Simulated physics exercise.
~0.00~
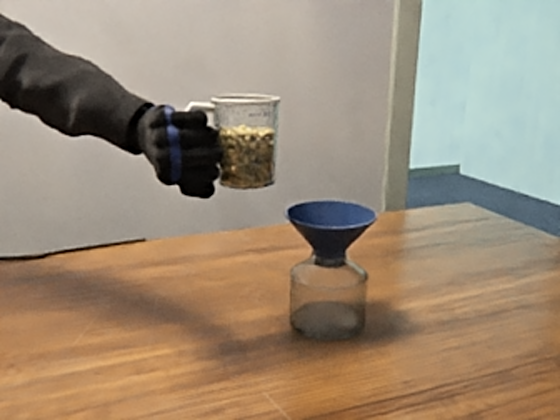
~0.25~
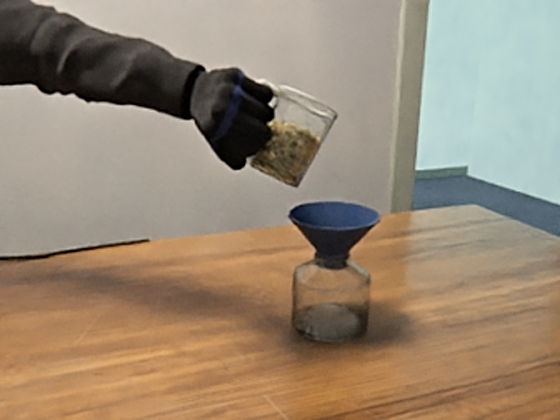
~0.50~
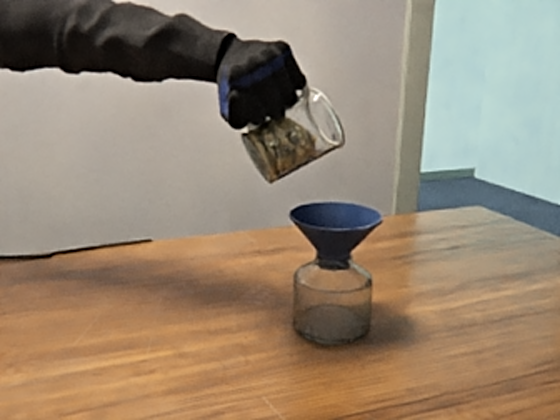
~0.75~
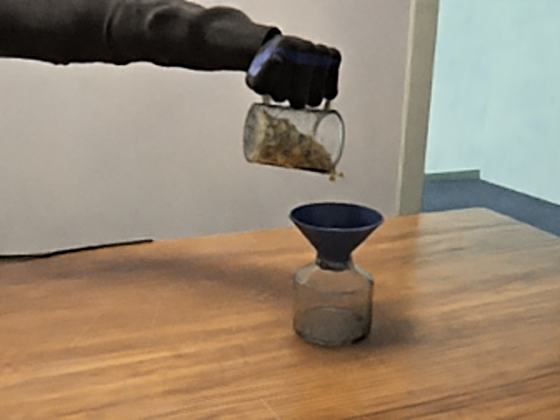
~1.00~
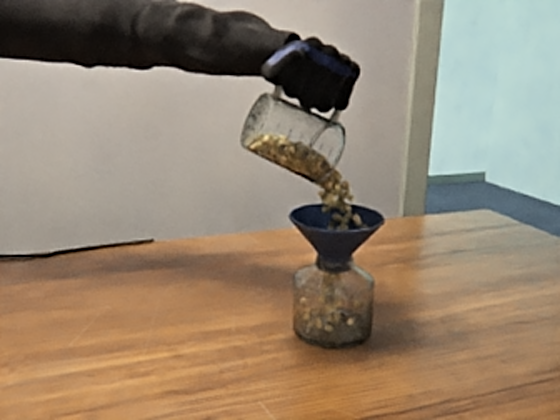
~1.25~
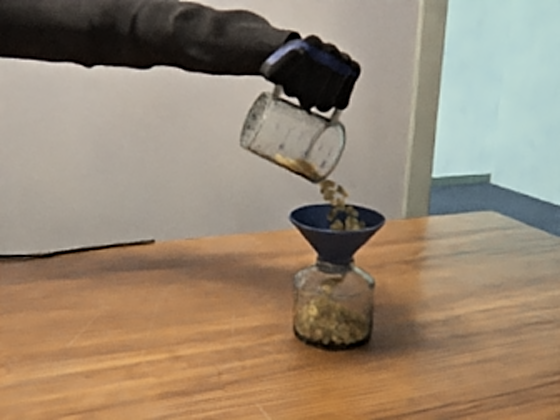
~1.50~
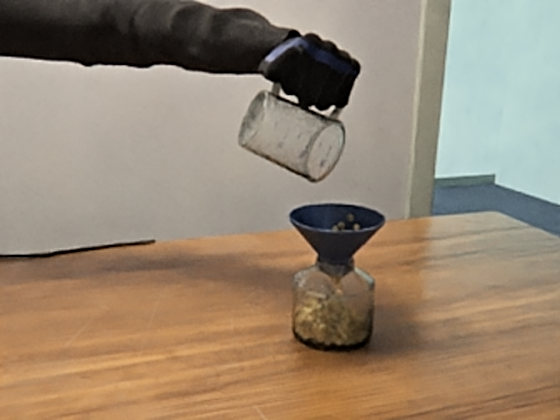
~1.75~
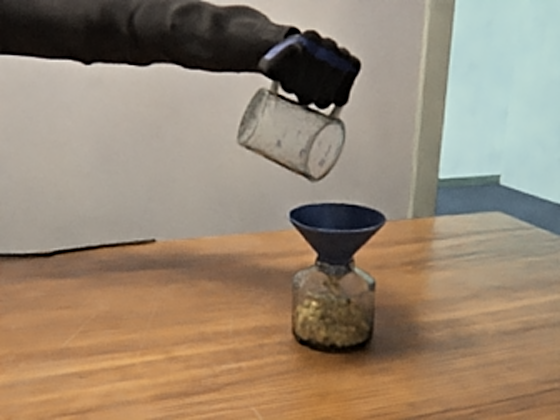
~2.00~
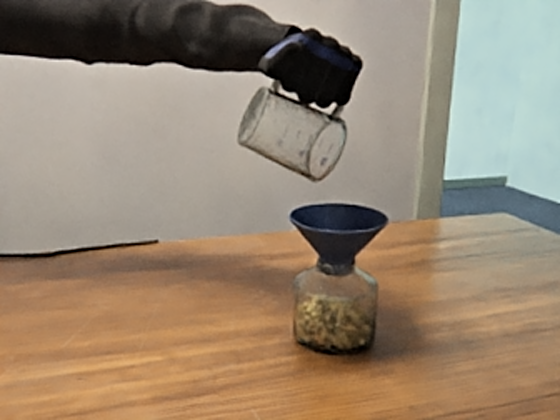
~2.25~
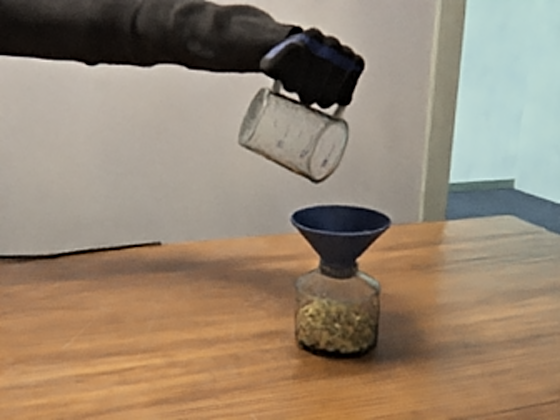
Gloved hand tipping a clear cup of soya beans through a blue funnel into a glass jar until the cup is empty.
